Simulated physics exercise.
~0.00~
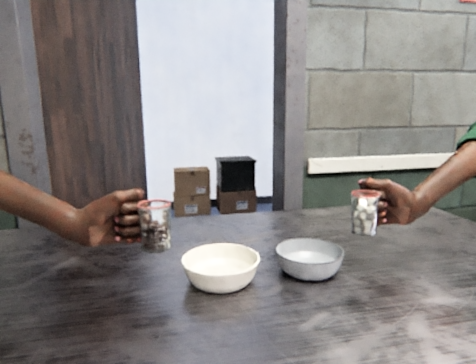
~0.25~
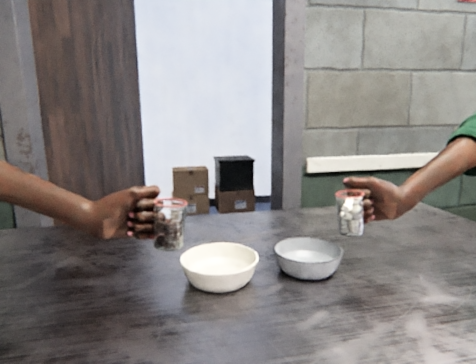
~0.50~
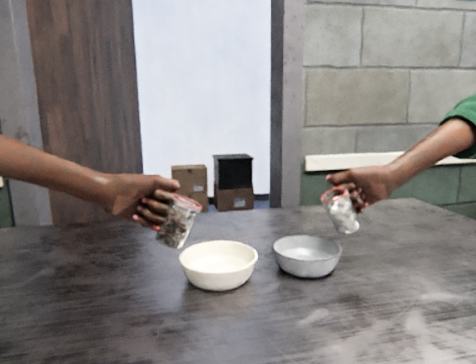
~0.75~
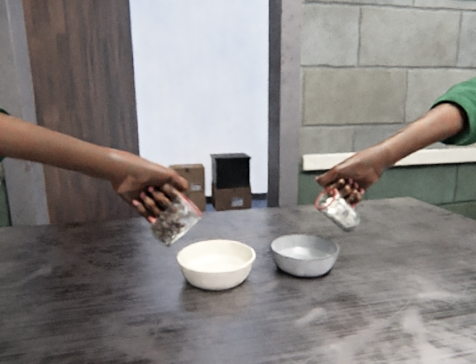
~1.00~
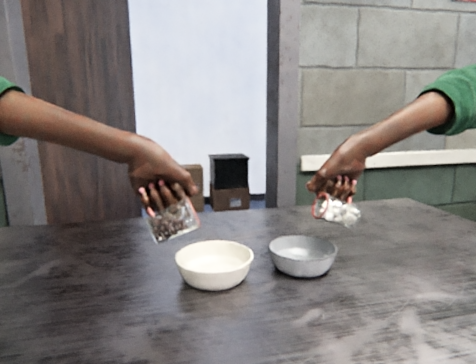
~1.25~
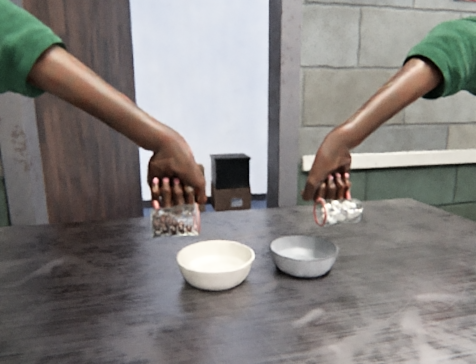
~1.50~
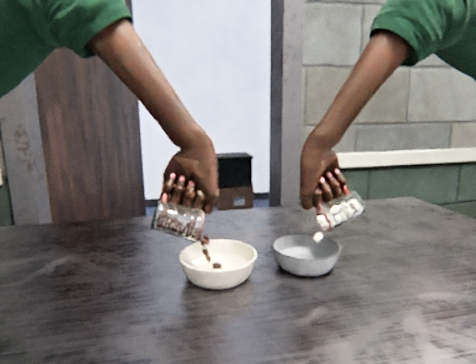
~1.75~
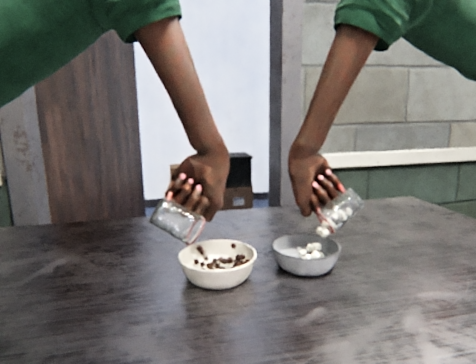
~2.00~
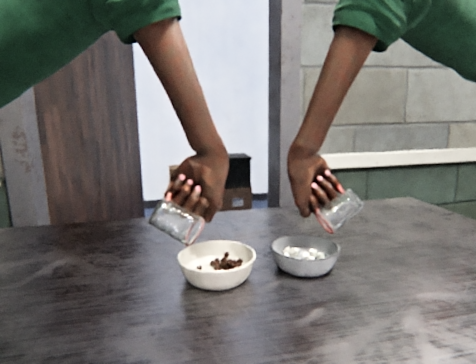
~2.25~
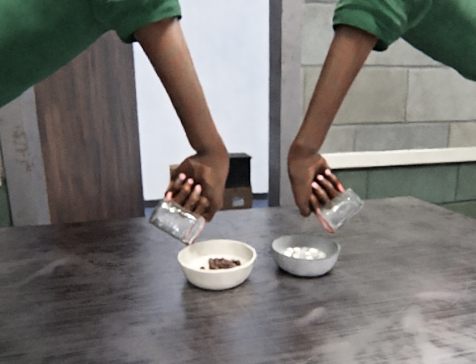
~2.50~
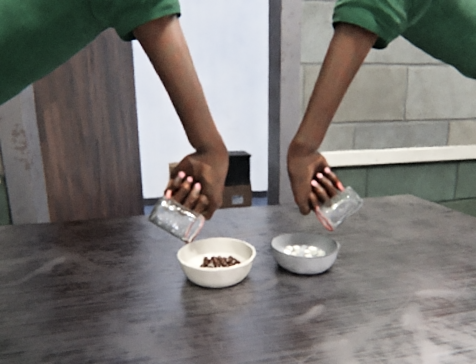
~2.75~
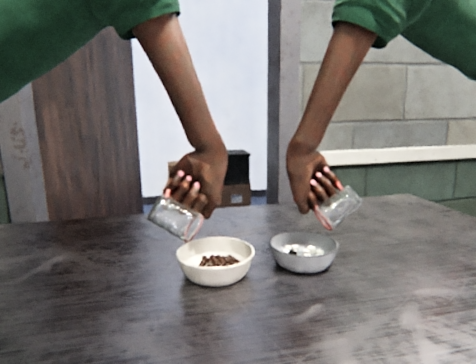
In a room with a grey block wall and a dark wood panel, a slightly swaying view looks across a dark grey table. A cream bowl sits on the left and a grey bowl on the right, with small boxes behind. Two hands bring in clear cups, the left holding dark brown pieces and the right white ones. The green-sleeved arms tilt the cups onto their sides, then tip them further, and the pieces tumble into the bowls, the left cup emptying first. Finally, both upturned cups are held still, with brown pieces in the cream bowl, white pieces in the grey one, and none on the table.
